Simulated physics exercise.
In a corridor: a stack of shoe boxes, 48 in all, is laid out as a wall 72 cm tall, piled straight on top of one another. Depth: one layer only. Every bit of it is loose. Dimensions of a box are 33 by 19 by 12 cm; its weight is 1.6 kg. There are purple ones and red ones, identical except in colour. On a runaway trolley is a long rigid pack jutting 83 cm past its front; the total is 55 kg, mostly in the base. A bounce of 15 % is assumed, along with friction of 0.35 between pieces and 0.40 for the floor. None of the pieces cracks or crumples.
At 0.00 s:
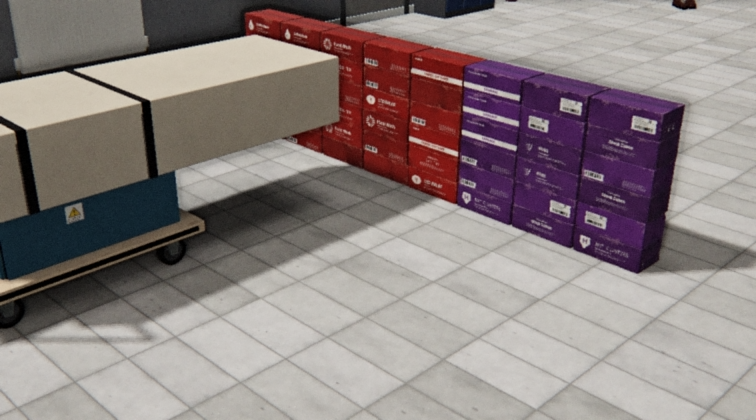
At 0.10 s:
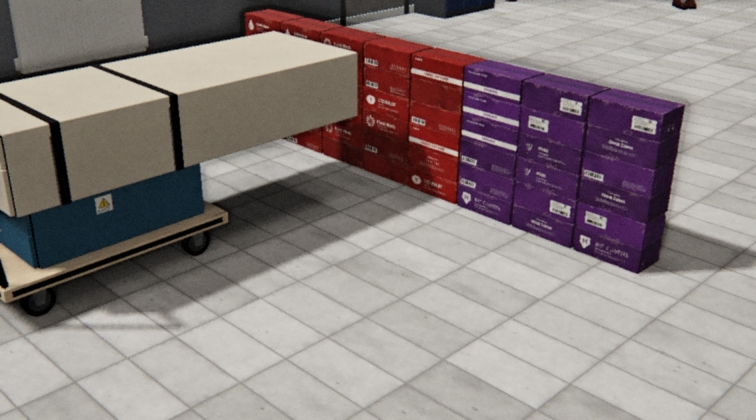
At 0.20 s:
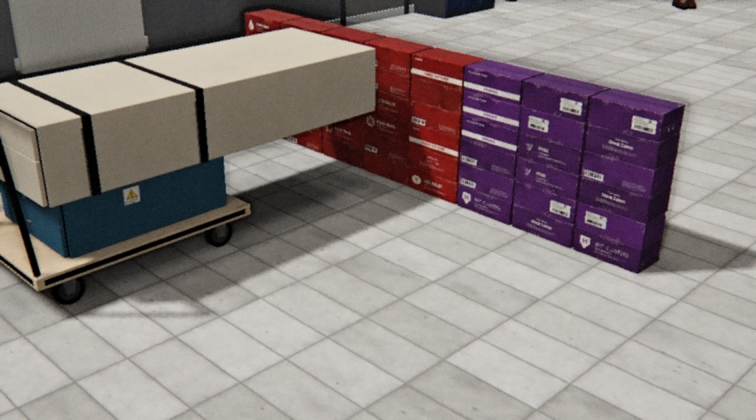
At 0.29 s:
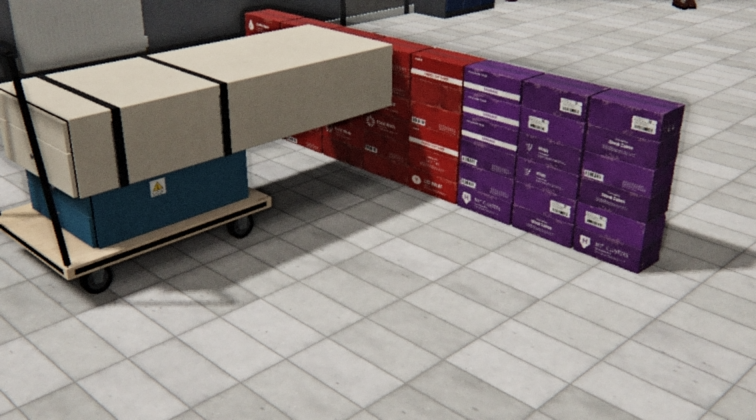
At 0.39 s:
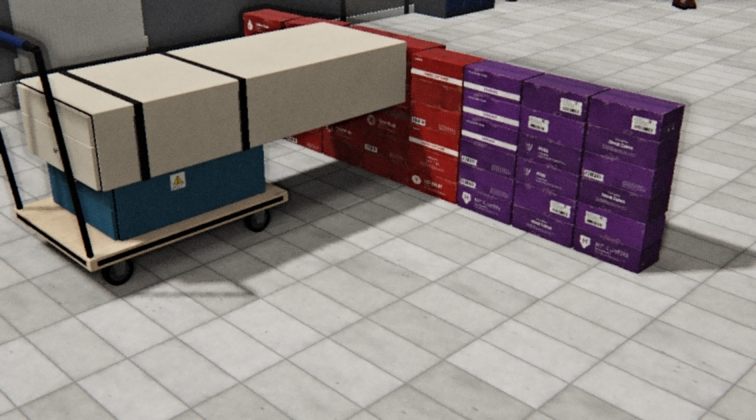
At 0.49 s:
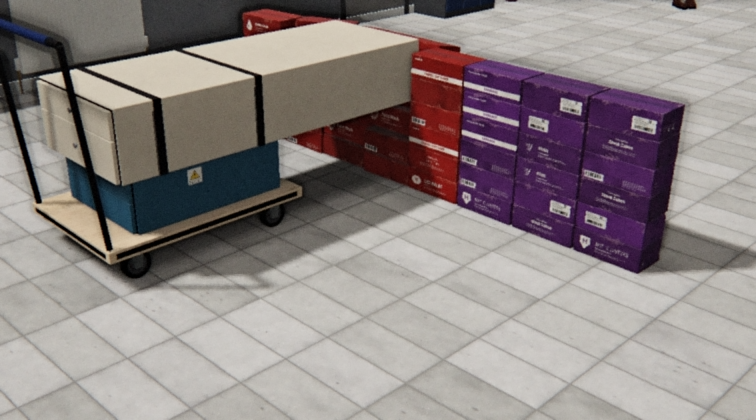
In the video, a flat trolley carrying a long, strapped beige load on a blue box rolls rightward toward a wall of stacked red and purple boxes, and the overhanging end pushes into the red section, shifting some boxes slightly.
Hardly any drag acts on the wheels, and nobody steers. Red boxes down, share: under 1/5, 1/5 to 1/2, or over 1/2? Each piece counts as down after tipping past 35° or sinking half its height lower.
1/5 to 1/2.
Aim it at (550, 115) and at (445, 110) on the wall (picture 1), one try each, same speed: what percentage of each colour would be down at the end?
First try then second: Red 0 and 30, purple 60 and 30 per cent.
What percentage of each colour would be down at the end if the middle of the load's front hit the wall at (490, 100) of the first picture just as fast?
Red 10 %, purple 60 %.
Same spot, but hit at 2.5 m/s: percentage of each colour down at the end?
The red would finish 40 in a hundred down, the purple 0 in a hundred.
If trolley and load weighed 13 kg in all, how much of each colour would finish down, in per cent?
Share down - red: 40; purple: 0 (per cent).
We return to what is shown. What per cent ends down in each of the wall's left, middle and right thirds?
In per cent: Left 40, middle 20, right 0.
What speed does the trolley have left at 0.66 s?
Speed: Near 0.8 m/s.
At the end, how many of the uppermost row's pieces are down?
3.
Around 0.66 s, load 30 cm past the wall's line, still rolling; 6 of the 30 red boxes down (6 of 48 in all colours); top red box tipped 54°, 16 cm lower.
Around 1.20 s, load 70 cm past the wall's line, still rolling; 9 of the 30 red boxes down (9 of 48 in all colours); top red box on its side.
Finally (2.4 s), load 1.00 m past the wall's line, stopped; 11 of the 30 red boxes down (11 of 48 in all colours); top red box on its side; top purple box unmoved. That is 37 per cent. Seen by the last camera, middles, top red box near (440, 117), top purple box near (503, 82).
